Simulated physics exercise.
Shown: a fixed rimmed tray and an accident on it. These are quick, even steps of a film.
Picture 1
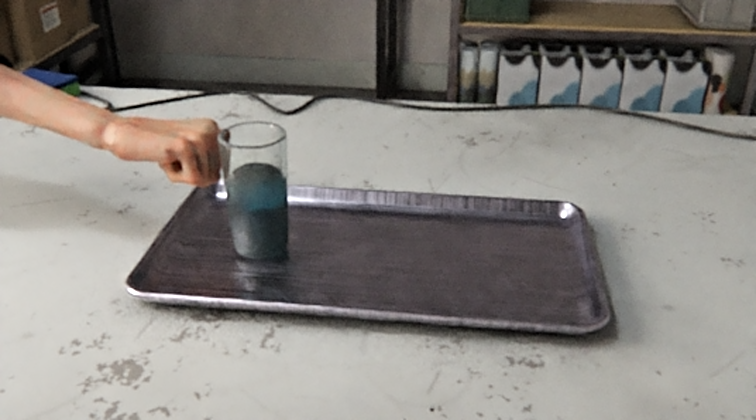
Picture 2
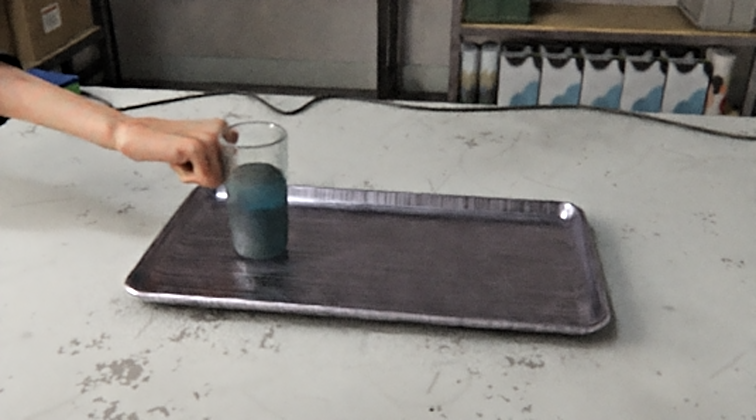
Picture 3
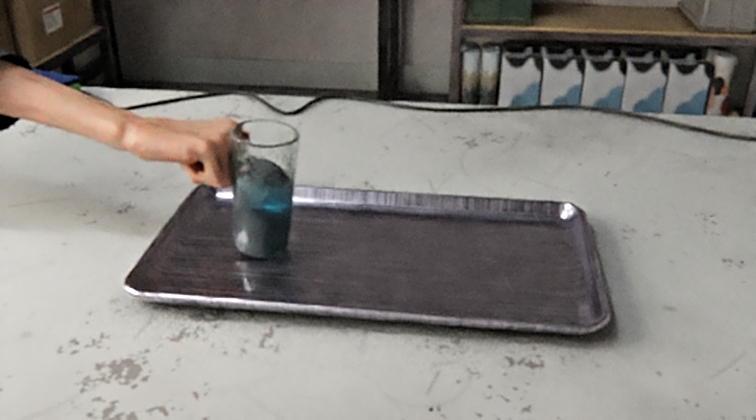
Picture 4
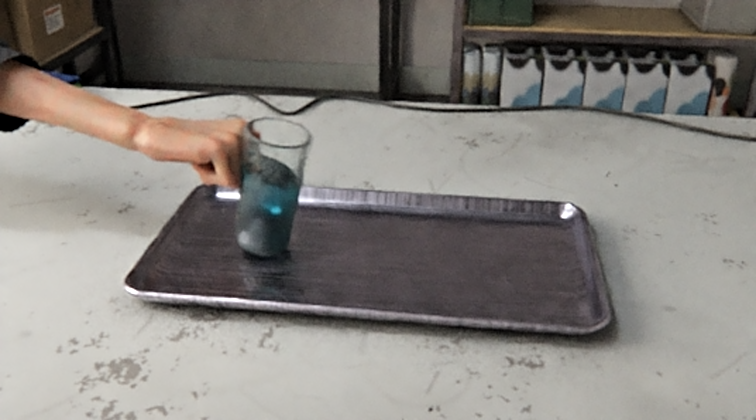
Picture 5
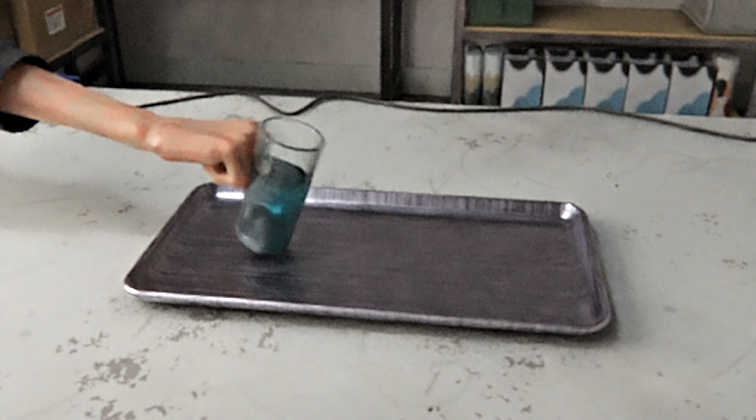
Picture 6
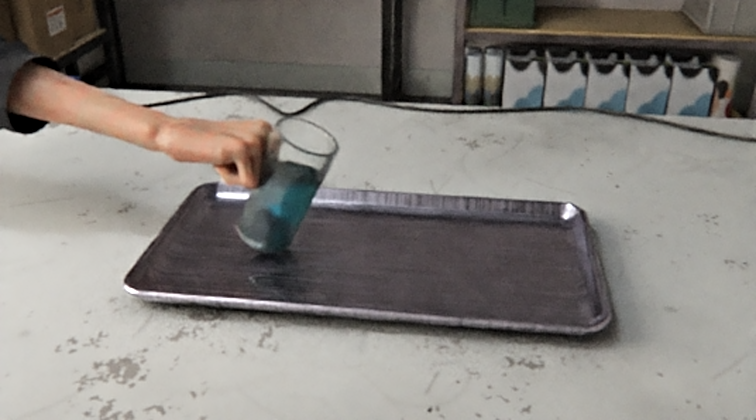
In a workroom with shelves of boxes at the back, a pale, worn tabletop is seen from slightly above by a still camera. A clear glass partly filled with blue-green liquid stands near the left end of a dark metal tray, a hand at its left side. The hand pushes the glass's upper part rightward, leaning it steadily further while its base stays nearly in place.
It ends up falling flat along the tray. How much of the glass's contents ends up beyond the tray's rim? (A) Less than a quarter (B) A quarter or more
Answer: B.
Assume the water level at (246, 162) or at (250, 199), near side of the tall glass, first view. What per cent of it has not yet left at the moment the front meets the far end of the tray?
About 60 per cent first, then about 55 per cent.
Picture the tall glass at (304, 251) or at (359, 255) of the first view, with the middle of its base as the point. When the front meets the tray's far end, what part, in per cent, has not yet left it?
It would be around 70 per cent, and then around 80 per cent.
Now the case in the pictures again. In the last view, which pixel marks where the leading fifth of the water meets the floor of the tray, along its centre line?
Roughly (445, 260).
A moment on, the tall glass is falling and 100 per cent is in the glass, 0 on the tray and 0 above or beyond its rim.
Next, the tall glass lies on its side and 85 per cent is in the glass, 3 on the tray and 12 above or beyond its rim.
Then the tall glass lies on its side and 49 per cent is in the glass, 46 on the tray and 4 above or beyond its rim.
Later the tall glass lies on its side and 27 per cent is in the glass, 40 on the tray and 33 above or beyond its rim.
Finally, 67 per cent is held by tray and glass, 33 is off the tray.
